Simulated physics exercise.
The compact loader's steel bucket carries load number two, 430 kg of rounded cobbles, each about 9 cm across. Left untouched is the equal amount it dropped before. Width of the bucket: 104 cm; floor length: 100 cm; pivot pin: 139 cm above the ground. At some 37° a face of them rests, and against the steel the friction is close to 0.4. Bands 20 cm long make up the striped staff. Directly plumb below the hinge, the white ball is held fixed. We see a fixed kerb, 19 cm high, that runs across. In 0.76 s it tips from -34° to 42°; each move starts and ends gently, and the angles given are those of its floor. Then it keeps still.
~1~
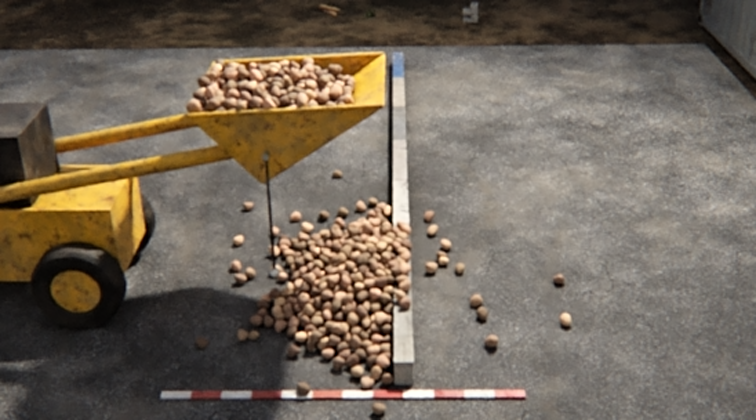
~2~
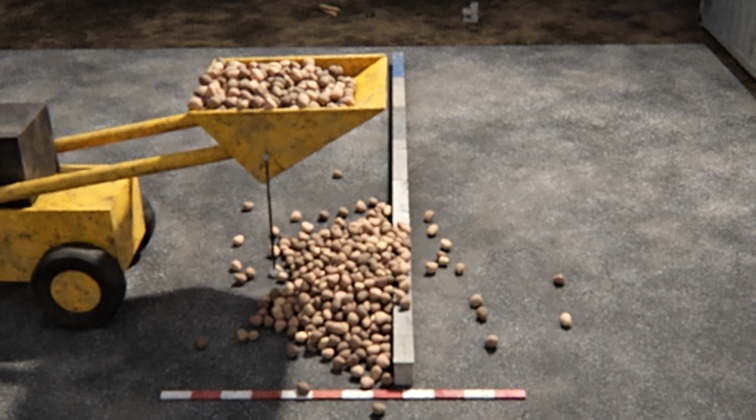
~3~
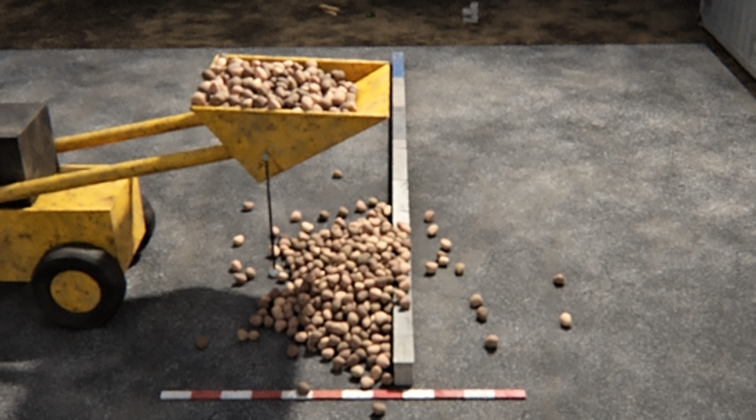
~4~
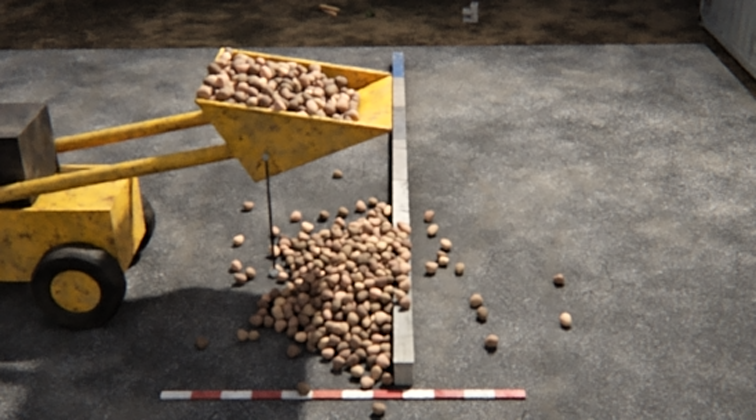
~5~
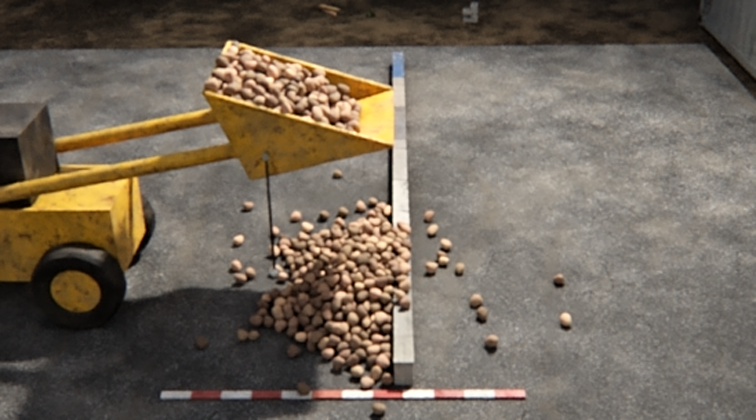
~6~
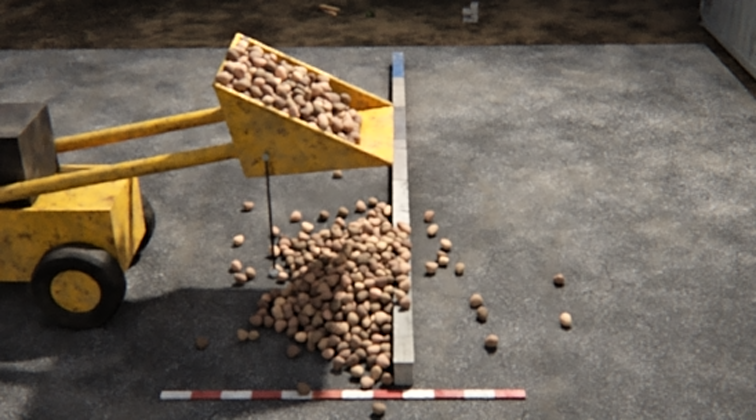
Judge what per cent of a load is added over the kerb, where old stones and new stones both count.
The amount added is about 75 per cent of a load.
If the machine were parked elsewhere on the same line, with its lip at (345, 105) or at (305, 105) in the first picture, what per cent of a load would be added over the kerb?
Case one about 35 %, case two about 10 %.
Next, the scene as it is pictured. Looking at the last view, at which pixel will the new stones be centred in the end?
Centre at roughly (448, 281).
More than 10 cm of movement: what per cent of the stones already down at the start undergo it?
Estimate: 5 %, roughly.
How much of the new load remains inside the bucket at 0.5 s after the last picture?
About 75 per cent.
Then, 0.2 s after the last picture the floor is at 30°; in per cent of one load, 100 in the bucket, 97 on this side of the kerb, 2 over the kerb; the foremost stones are at (490, 289).
Then, 0.5 s after the last picture the floor is at 42°; in per cent of one load, 74 in the bucket, 123 on this side of the kerb, 2 over the kerb; the foremost stones are at (490, 289).
Then, 0.9 s after the last picture the floor is at 42°; in per cent of one load, 15 in the bucket, 144 on this side of the kerb, 40 over the kerb; the foremost stones are at (520, 285).
Then, 3.5 s after the last picture the floor is at 42°; in per cent of one load, 0 in the bucket, 122 on this side of the kerb, 78 over the kerb; the foremost stones are at (715, 285). Net gain over the kerb, 75.
